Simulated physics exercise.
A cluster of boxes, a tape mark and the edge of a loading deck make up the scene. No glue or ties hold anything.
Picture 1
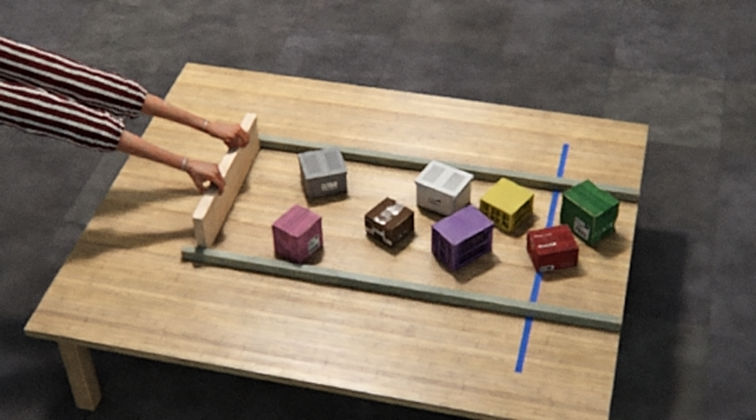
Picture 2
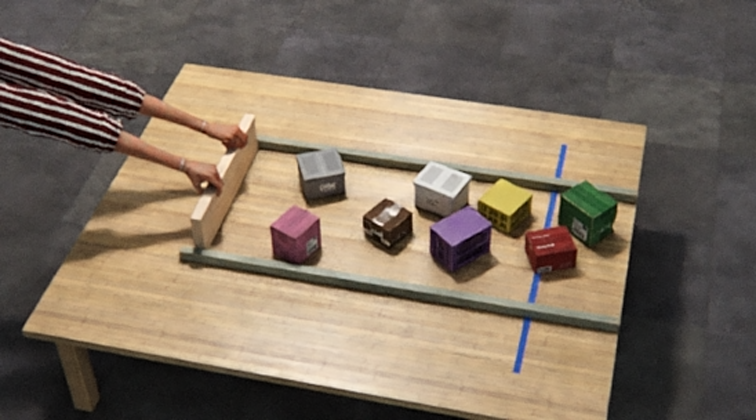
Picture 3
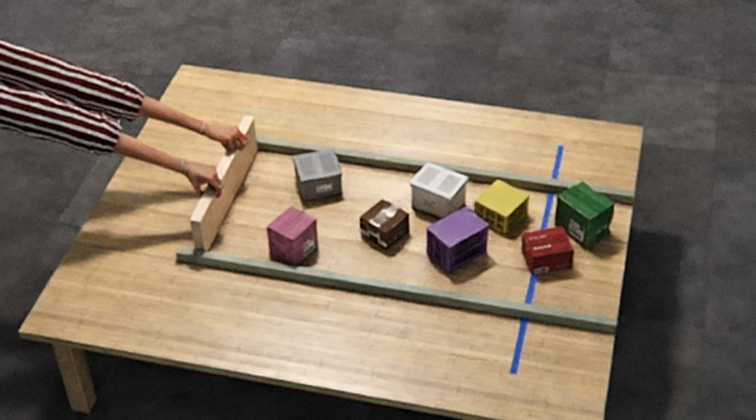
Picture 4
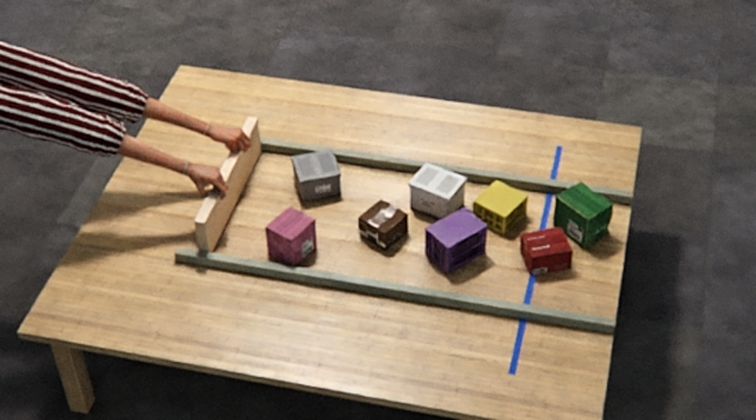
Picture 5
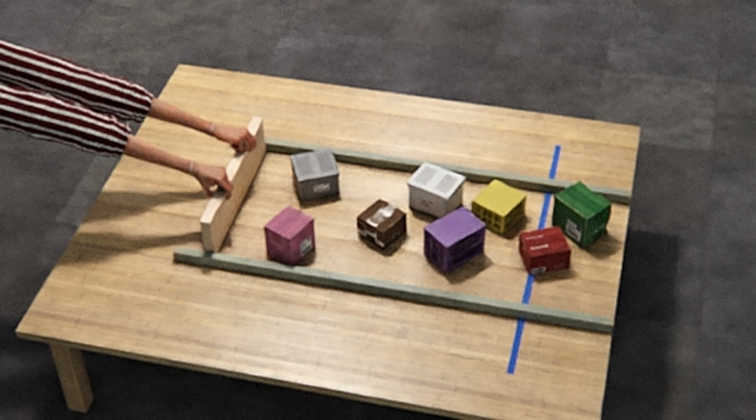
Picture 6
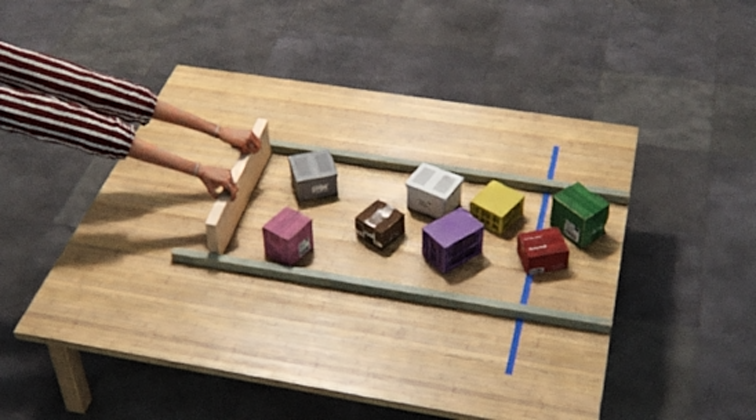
Two hands in striped sleeves hold a wooden plank upright at the left of a pale wooden table, seen from above at an angle against a dark floor. Between two green rails sit grey, pink, brown, white, purple, yellow, red and green boxes, the last two near a blue tape line at right. The view drifts very slightly, then the hands slide the plank a little rightward while the boxes stay put.
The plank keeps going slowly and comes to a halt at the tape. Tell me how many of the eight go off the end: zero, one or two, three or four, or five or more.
The answer is three or four.
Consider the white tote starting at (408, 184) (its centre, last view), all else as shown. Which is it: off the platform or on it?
Lab note: From that start it stays aboard.
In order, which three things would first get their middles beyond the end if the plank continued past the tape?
Leading is the green parcel, followed by the yellow crate and the red parcel in that order.
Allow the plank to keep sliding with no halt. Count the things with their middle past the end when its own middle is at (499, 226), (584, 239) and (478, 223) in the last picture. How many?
First 1, then 5, finally 1.
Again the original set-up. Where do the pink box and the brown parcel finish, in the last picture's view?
The pink box ends up near (543, 286), and the brown parcel near (558, 251).
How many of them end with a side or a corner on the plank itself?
Count recorded: 3.
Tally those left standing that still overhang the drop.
Overhanging ones - 1.
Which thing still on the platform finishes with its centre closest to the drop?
It's the white tote.
Soon after, none off yet; green parcel at rest near (580, 215); red parcel at rest near (543, 251); yellow crate at rest near (497, 207).
Then, none off yet; green parcel moved a little near (598, 217); red parcel at rest near (543, 251); yellow crate moved about its own width near (549, 214).
By the end, the number that fall off is three or four; fallen, yellow crate, red parcel and green parcel.
